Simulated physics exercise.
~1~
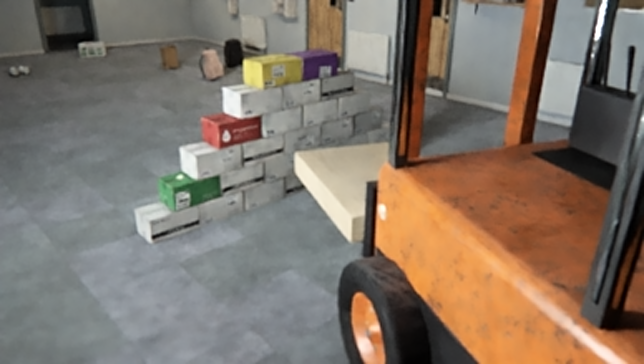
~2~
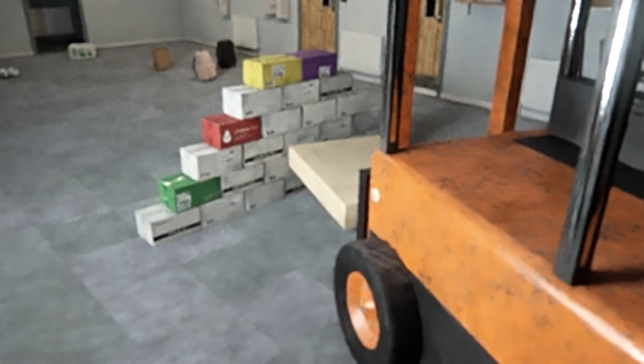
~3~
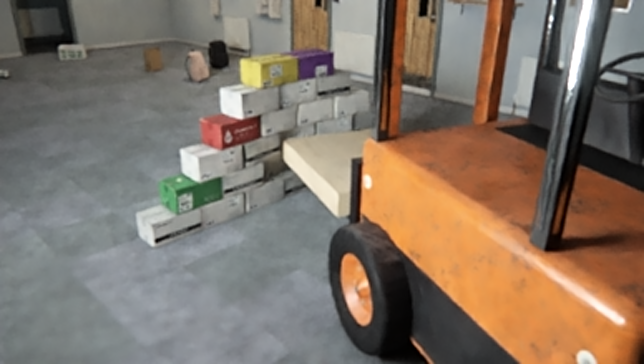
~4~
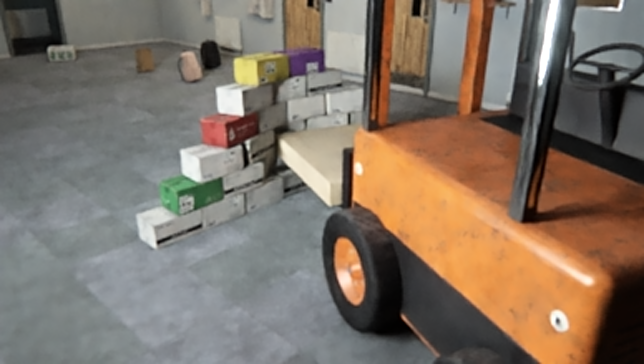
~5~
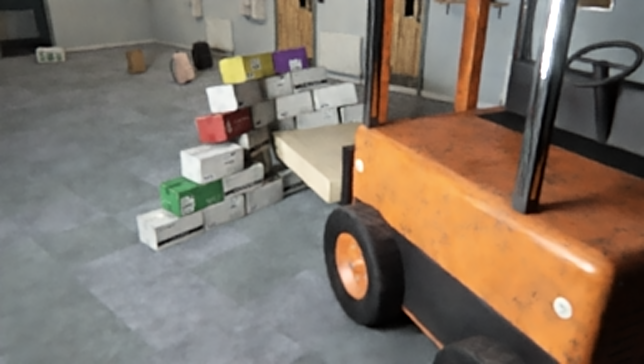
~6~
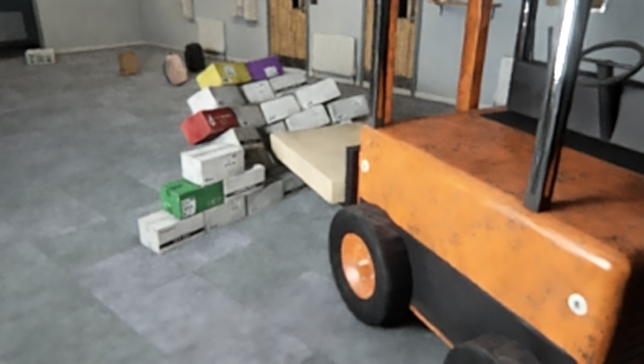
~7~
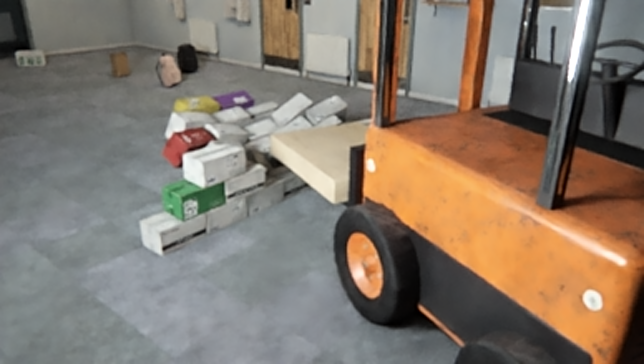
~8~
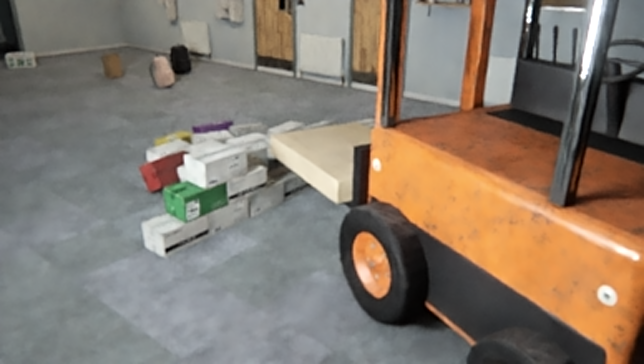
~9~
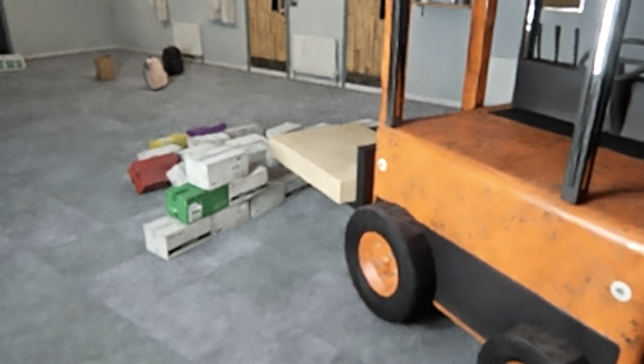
An orange forklift pushes its load into a stepped parcel wall, toppling the upper rows.
